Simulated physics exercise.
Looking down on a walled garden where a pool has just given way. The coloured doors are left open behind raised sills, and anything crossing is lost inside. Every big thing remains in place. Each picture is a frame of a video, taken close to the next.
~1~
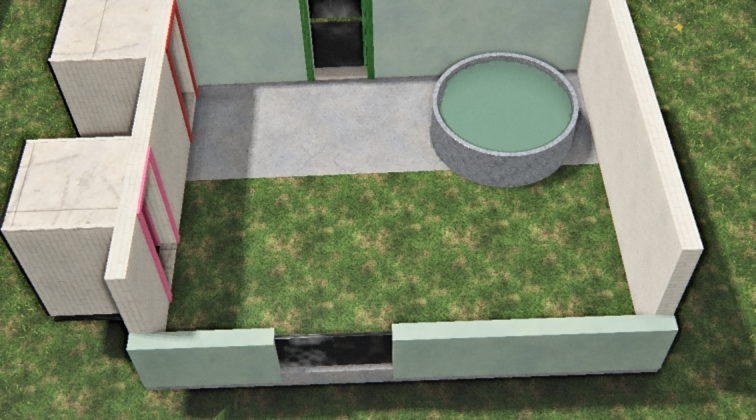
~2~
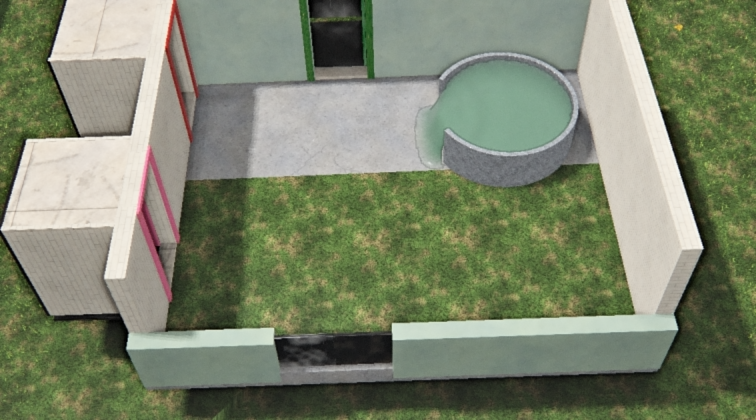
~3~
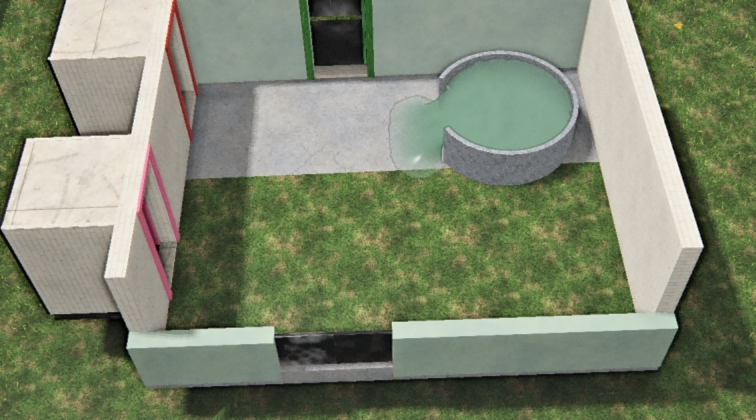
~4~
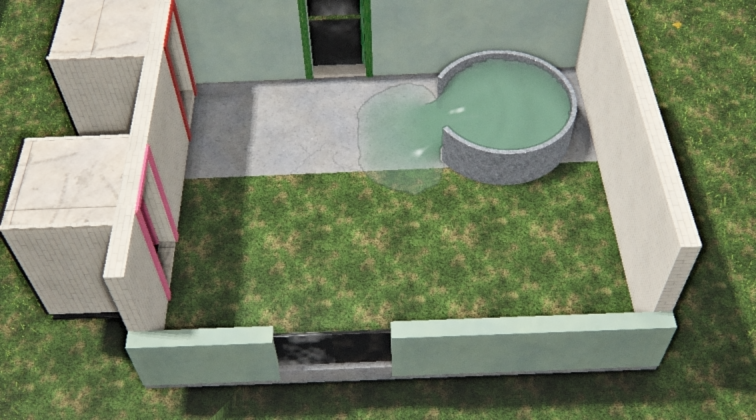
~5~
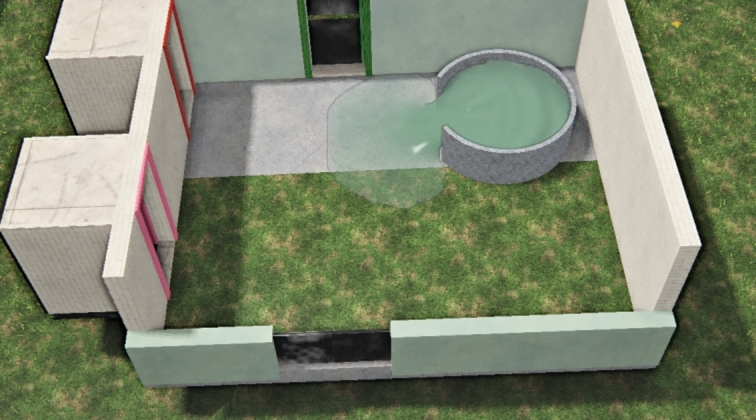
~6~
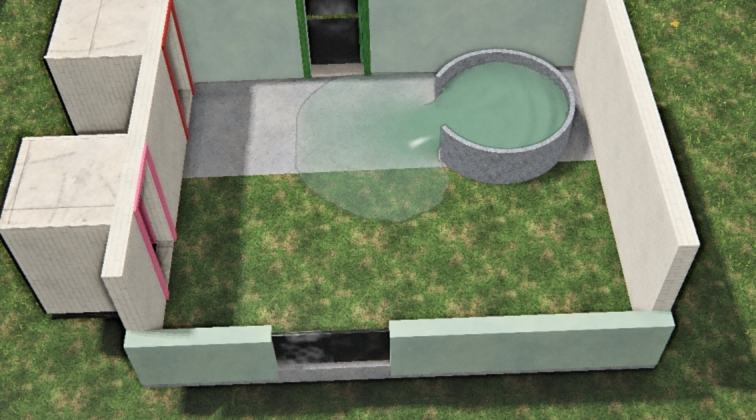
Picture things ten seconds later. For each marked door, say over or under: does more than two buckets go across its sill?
Pink door: Over, green door: Over, red door: Over.
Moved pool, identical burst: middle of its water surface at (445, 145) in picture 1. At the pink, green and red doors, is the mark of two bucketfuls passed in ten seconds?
I'd say pink door crosses the threshold, green door misses the threshold, and red door crosses the threshold.
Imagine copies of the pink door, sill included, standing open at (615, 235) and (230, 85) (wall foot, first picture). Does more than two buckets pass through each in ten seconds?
Stays below the threshold, exceeds the threshold.
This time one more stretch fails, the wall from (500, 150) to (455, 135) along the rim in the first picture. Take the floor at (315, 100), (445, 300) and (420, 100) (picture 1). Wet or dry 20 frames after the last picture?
Point one not reached; point two reached; point three not reached.
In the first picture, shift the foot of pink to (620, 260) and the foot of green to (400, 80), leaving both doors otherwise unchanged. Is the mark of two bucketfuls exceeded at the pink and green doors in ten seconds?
I'd say the pink door keeps within limits and the green door keeps within limits.
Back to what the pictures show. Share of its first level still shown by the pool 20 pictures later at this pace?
I'd say around 34 per cent.
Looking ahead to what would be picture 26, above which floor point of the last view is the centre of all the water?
It is near (349, 153).
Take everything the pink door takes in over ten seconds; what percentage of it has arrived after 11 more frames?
Estimate: Some 0 per cent.
A moment on, water covers 35 % of the floor; the pink door not reached, the green door under two buckets in, the red door wet at the sill, nothing in.
Next, water covers 45 % of the floor; the pink door not reached, the green door over two buckets in, the red door under two buckets in.
Then, water covers 60 % of the floor; the pink door under two buckets in, the green door over two buckets in, the red door over two buckets in.
Later, water covers 65 % of the floor; the pink door over two buckets in, the green door over two buckets in, the red door far over two buckets in.
In the end, water covers 85 % of the floor; the pink door far over two buckets in, the green door over two buckets in, the red door far over two buckets in.
